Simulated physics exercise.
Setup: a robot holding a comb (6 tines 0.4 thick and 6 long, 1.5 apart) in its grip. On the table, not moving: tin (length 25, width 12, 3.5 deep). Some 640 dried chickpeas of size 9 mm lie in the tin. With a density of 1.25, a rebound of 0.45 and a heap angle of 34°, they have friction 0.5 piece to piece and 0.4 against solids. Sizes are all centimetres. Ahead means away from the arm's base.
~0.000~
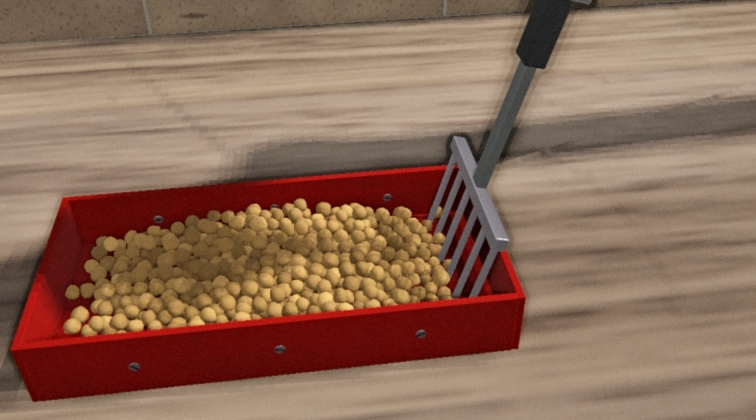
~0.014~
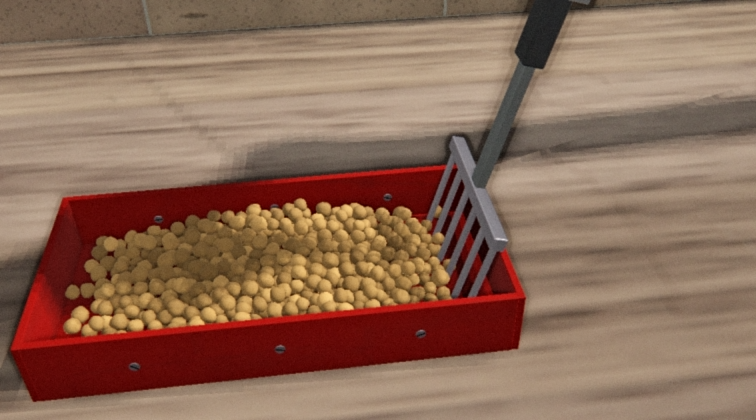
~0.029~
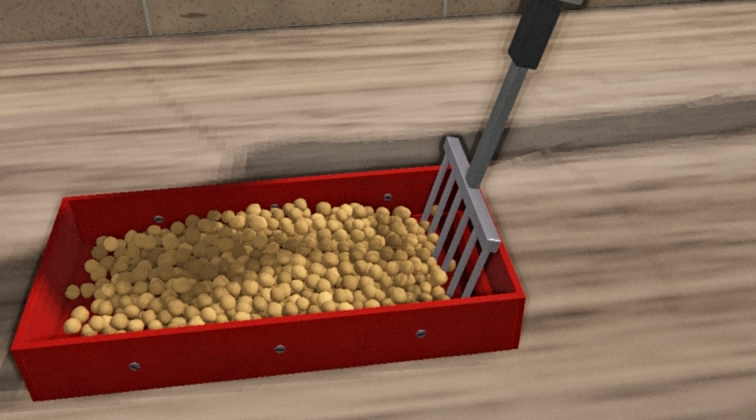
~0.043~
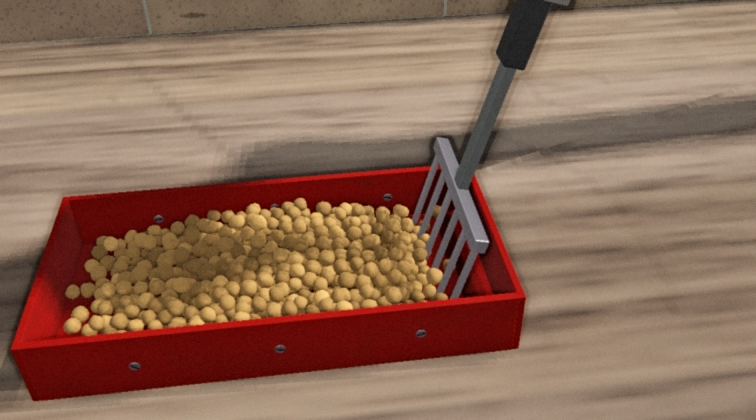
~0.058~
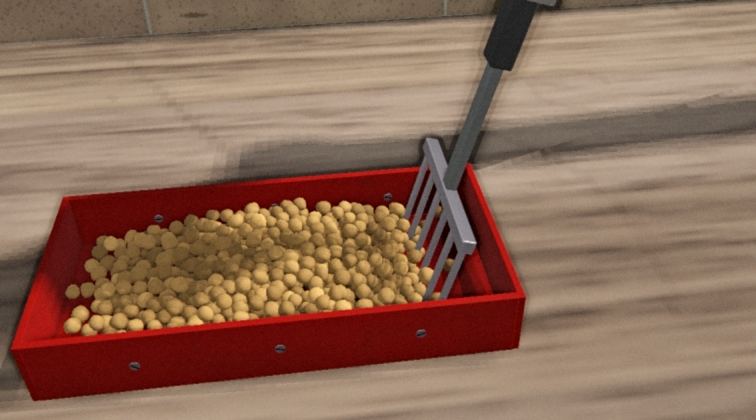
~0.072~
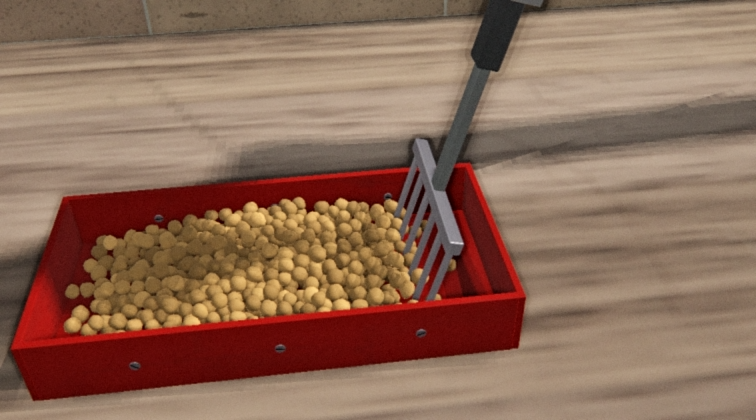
The footage shows a metal rake with a dark handle standing at the right end of a red tray of small tan balls; after staying still briefly, it moves slowly a short way left, pushing the nearest balls along.
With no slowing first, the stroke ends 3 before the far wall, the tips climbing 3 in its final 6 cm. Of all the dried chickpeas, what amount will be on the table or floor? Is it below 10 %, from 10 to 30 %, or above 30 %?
From 10 to 30 %.
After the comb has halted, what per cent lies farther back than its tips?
Some 50 %.
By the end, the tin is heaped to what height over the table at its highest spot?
Measured height: Some 5.0 cm.
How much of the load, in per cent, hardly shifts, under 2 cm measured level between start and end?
Around 15 in a hundred, roughly.
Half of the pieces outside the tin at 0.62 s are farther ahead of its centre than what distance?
That works out to about 16 cm.
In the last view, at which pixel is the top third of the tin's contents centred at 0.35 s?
In the last picture it sits around (152, 247).
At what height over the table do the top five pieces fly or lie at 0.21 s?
I'd put them at some 4 centimetres up.
After 0.21 s, sloping 74°, highest piece 4 above the table; 643 in the tin.
After 0.35 s, sloping 74°, highest piece 7 above the table; 640 in the tin, 3 in flight or on the tool.
After 0.62 s, sloping 74°, highest piece 5 above the table; 530 in the tin, 113 on the table or floor.
After 1.32 s, sloping 74°, highest piece 4 above the table; 530 in the tin, 113 on the table or floor.
At rest, 530 in the tin, 113 on the table or floor. That is 18 % on the table or floor.
